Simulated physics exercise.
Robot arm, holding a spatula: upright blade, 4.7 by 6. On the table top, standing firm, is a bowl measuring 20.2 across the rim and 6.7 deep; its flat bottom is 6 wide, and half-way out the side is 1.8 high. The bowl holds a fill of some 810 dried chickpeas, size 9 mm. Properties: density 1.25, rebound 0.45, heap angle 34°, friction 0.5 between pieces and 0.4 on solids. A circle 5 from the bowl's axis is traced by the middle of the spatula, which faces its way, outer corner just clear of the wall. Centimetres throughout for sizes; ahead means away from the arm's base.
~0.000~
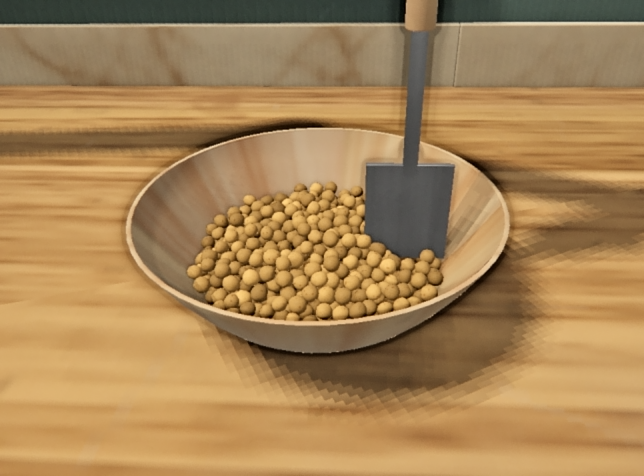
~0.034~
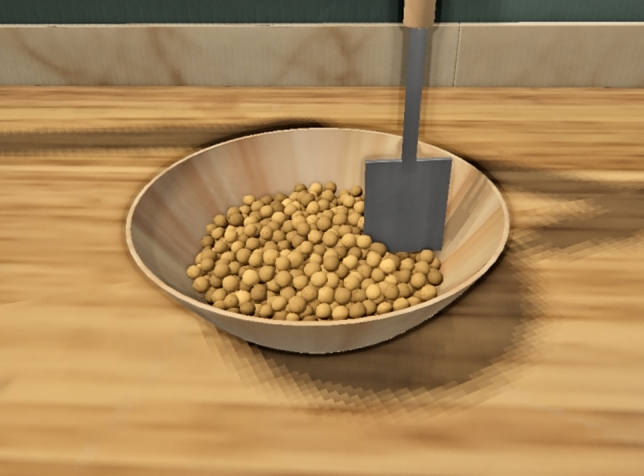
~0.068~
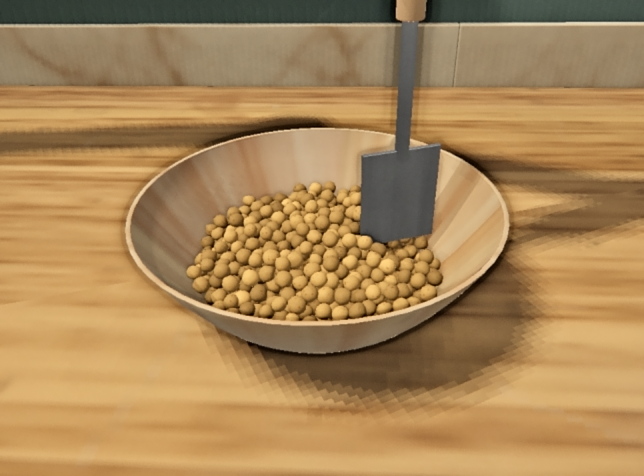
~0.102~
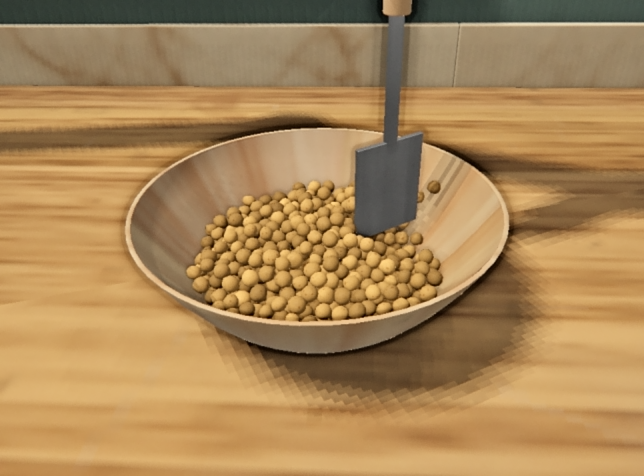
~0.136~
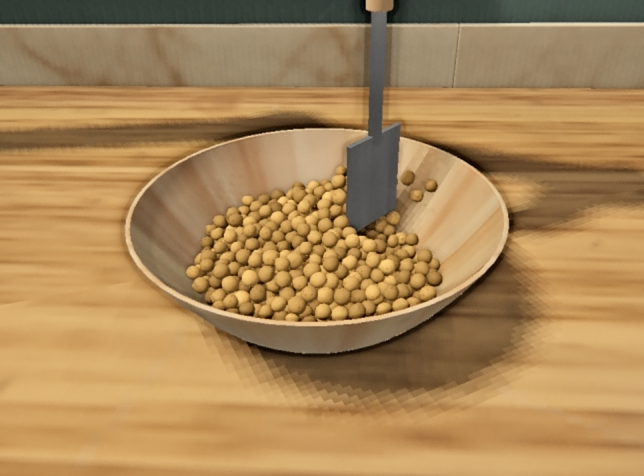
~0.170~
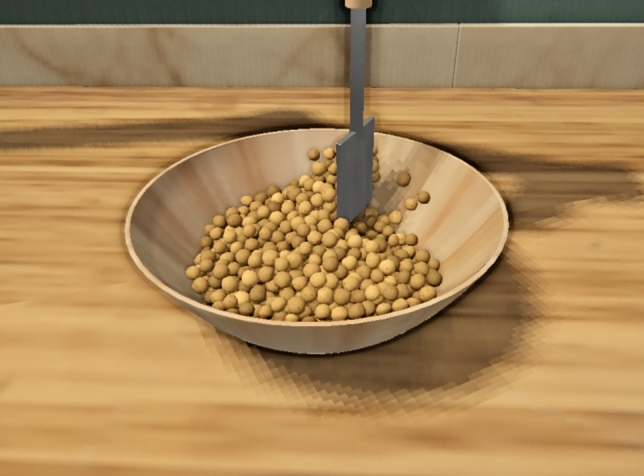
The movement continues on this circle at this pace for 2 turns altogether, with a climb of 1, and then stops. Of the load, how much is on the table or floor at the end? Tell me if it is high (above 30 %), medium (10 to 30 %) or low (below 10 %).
It is low, below 10 %.
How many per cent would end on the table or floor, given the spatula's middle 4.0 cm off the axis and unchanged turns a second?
Near 0 %.
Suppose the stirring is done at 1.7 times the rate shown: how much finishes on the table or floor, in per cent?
Close to 20 in a hundred.
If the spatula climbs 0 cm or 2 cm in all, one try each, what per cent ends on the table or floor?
I'd reckon around 10 and 5 per cent.
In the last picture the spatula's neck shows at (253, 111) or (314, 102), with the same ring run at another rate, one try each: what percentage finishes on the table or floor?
Well, about 20 percent the first time and about 10 percent the second.
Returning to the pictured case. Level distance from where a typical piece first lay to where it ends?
I'd put it at roughly 3 centimetres.
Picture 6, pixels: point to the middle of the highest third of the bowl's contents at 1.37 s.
Top-third centre at approx. (273, 261).
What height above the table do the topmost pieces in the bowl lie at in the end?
About 6.5 centimetres.
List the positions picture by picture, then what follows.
Spatula neck at (412, 138), 0° round; upper third of the load around (312, 245), from x 195 to 435, top at y 190; 807 in the bowl, in the first picture.
Spatula neck at (411, 134), 6° round; upper third of the load around (312, 244), from x 195 to 435, top at y 190, in the second picture.
Spatula neck at (404, 124), 21° round; upper third of the load around (312, 242), from x 195 to 435, top at y 190, in the third picture.
Spatula neck at (392, 116), 35° round; upper third of the load around (311, 243), from x 195 to 435, top at y 185, in the fourth picture.
Spatula neck at (376, 110), 50° round; upper third of the load around (311, 240), from x 195 to 435, top at y 170, in the fifth picture.
Spatula neck at (357, 105), 65° round; upper third of the load around (308, 238), from x 195 to 435, top at y 150; 807 in the bowl, in the sixth picture.
By 0.77 s, 323° round, highest piece 8 above the table; 785 in the bowl, 15 on the table or floor, 7 in flight or on the tool.
By 1.37 s, 222° round, highest piece 7 above the table; 776 in the bowl, 31 on the table or floor.
By 1.87 s, 0° round, highest piece 6 above the table; 776 in the bowl, 31 on the table or floor.
By 2.57 s, 0° round, highest piece 6 above the table; 776 in the bowl, 31 on the table or floor.
Final count, 776 in the bowl, 31 on the table or floor. That is 4 % on the table or floor.
